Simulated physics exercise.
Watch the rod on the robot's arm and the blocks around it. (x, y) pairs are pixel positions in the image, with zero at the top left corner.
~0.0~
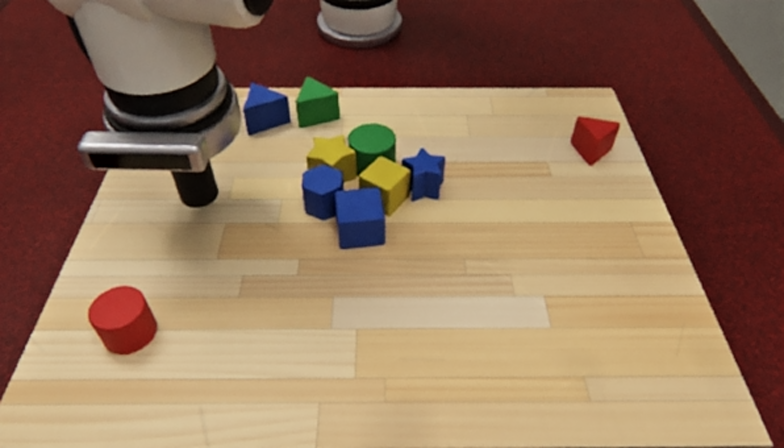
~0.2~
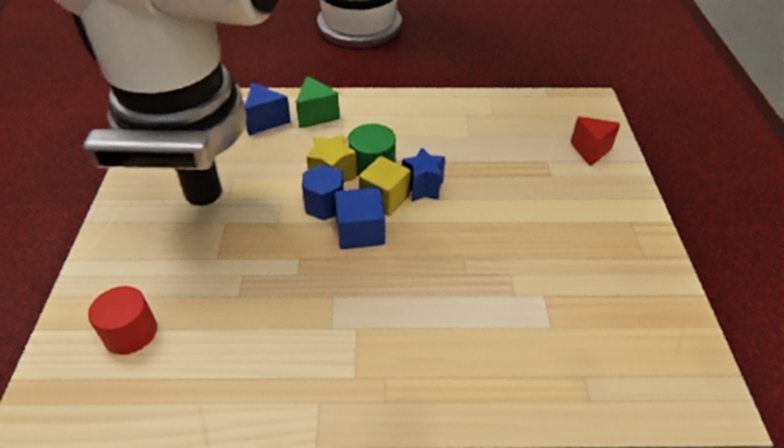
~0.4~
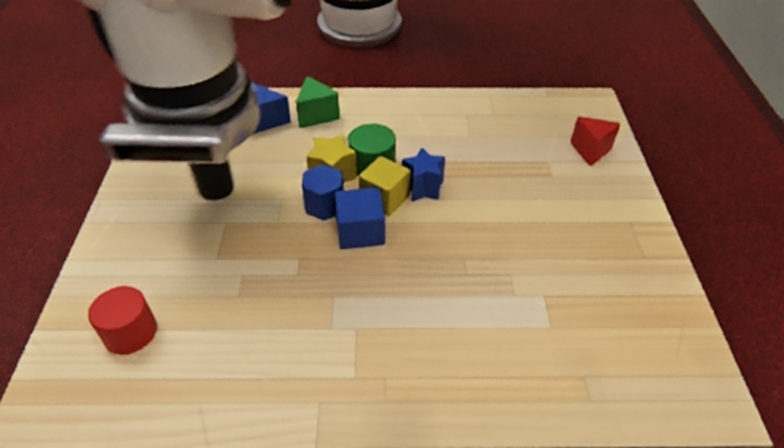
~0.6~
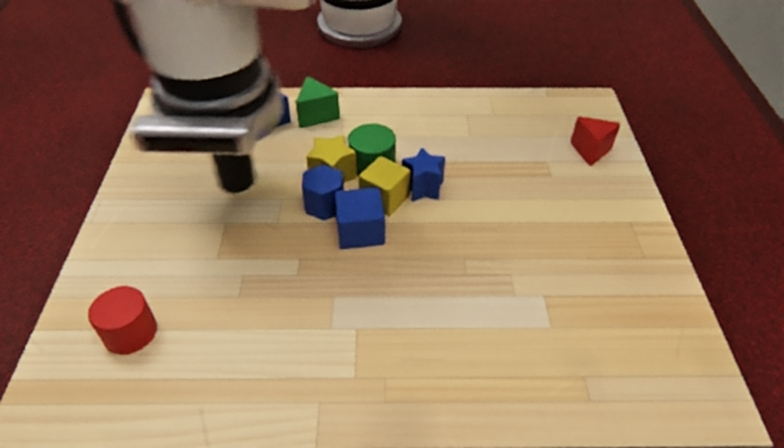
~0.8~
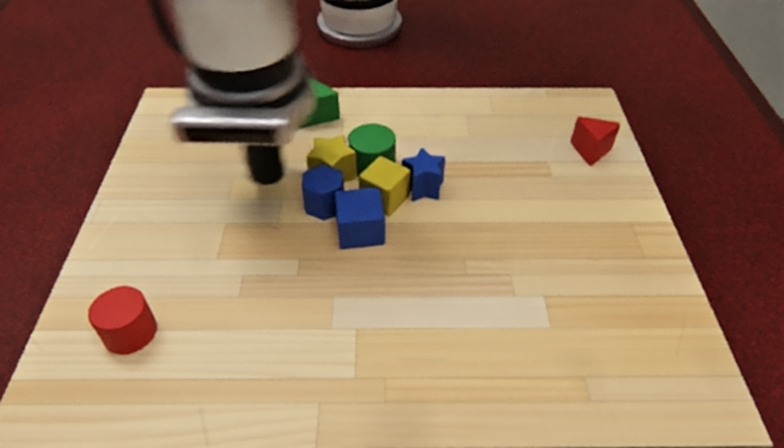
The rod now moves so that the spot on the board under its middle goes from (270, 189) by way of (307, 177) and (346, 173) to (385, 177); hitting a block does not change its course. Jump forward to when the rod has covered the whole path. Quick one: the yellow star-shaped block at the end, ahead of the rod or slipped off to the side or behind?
Pushed ahead.
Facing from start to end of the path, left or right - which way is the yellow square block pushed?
That's a shift to the right.
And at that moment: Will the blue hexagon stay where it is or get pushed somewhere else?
That one stays where it is.
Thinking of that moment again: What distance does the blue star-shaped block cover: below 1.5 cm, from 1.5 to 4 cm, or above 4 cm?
It moves between 1.5 and 4 cm.
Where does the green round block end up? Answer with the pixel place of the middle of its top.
Somewhere near (448, 129).
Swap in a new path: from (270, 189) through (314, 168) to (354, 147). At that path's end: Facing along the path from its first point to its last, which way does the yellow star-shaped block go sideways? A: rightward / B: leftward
Answer: A.
On the path given first. One third of the way, rod (307, 161); yellow star-shaped block (341, 151); green round block (377, 136).
Two thirds of the way, rod (346, 158); yellow star-shaped block (381, 150); green round block (417, 132); yellow square block (399, 176), turned 15° clockwise; blue star-shaped block (432, 163), turned 20° anticlockwise.
At the end, rod (385, 162); blue hexagon in place; yellow star-shaped block (421, 154); green round block (448, 129); yellow square block (416, 184), turned 50° clockwise; blue star-shaped block (456, 165).
